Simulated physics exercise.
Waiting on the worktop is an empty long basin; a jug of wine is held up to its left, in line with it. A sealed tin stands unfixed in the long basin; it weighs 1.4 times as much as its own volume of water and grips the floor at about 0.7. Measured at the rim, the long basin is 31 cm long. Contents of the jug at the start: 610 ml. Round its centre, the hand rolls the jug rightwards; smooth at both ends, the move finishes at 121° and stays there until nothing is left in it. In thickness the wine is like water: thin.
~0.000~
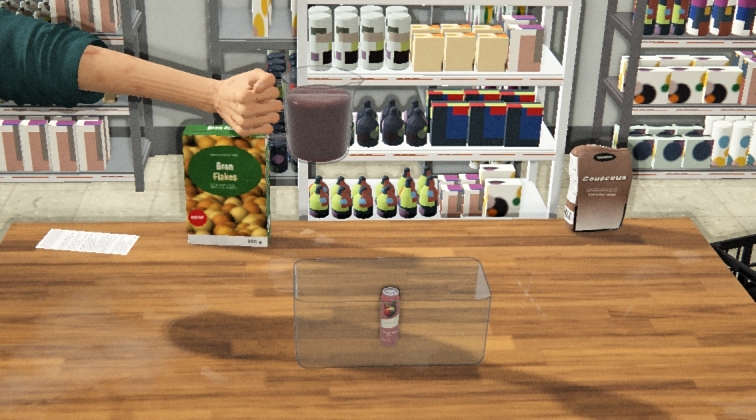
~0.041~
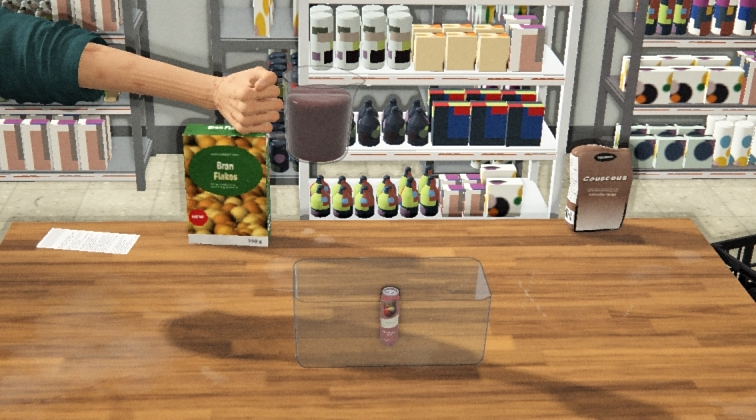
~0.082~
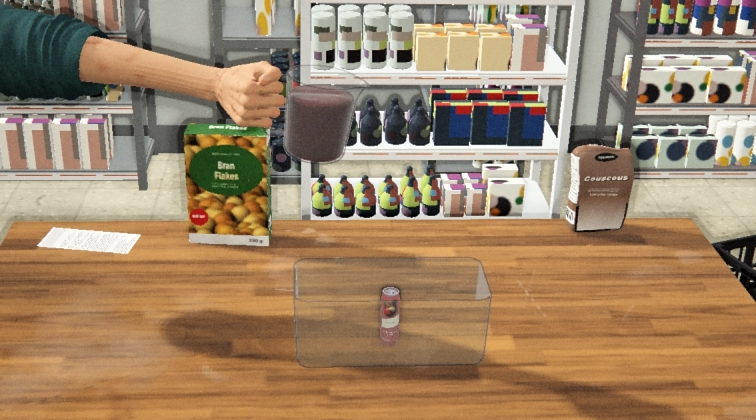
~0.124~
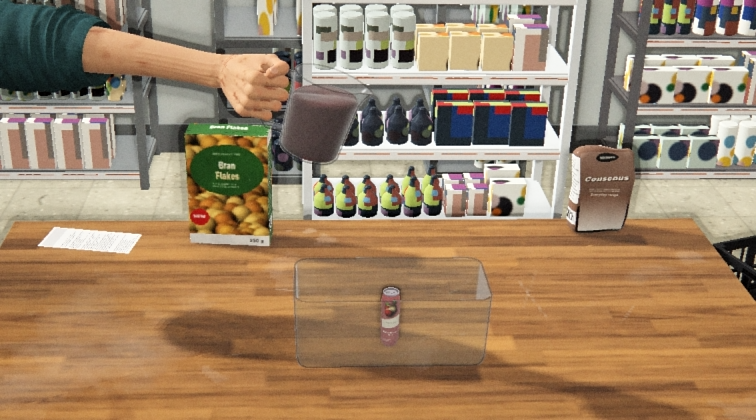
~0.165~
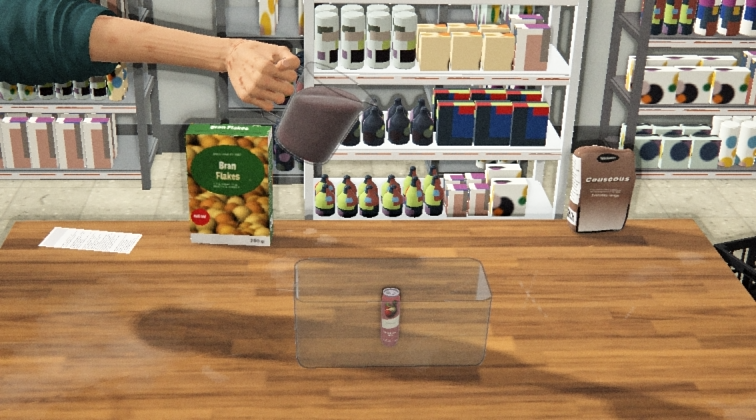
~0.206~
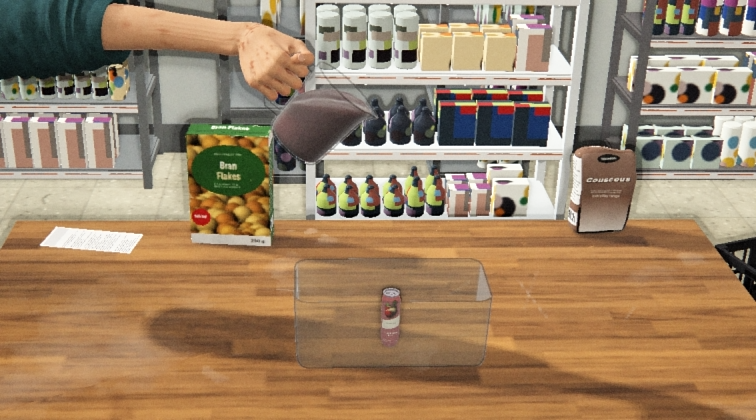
A hand tilting a jug of dark wine smoothly rightwards above a wooden worktop, with a clear basin and a small tin below.
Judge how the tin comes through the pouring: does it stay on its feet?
Yes.
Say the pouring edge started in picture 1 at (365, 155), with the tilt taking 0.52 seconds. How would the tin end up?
Then it tips over.
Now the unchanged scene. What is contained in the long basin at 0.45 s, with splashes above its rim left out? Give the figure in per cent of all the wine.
About 3%.
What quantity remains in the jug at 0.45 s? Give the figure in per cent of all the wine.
Still held: Roughly 42 % of the total.
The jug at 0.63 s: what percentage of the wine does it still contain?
Remaining share: Approx. 4 %.
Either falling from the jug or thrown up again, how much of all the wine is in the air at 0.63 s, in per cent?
In-air share: About 30 %.
Then, 0.45 s in, the tilt is 116° and 42 per cent is still to pour; the tin stands where it began.
Then, 0.63 s in, the tilt is 121° and 4 per cent is still to pour; the tin stands where it began.
Then, 0.82 s in, the tilt is 121° and 0 per cent is still to pour; the tin stands where it began.
Then, 1.02 s in, the tilt is 121° and 0 per cent is still to pour; the tin stands where it began.
Finally, the tin stands where it began.
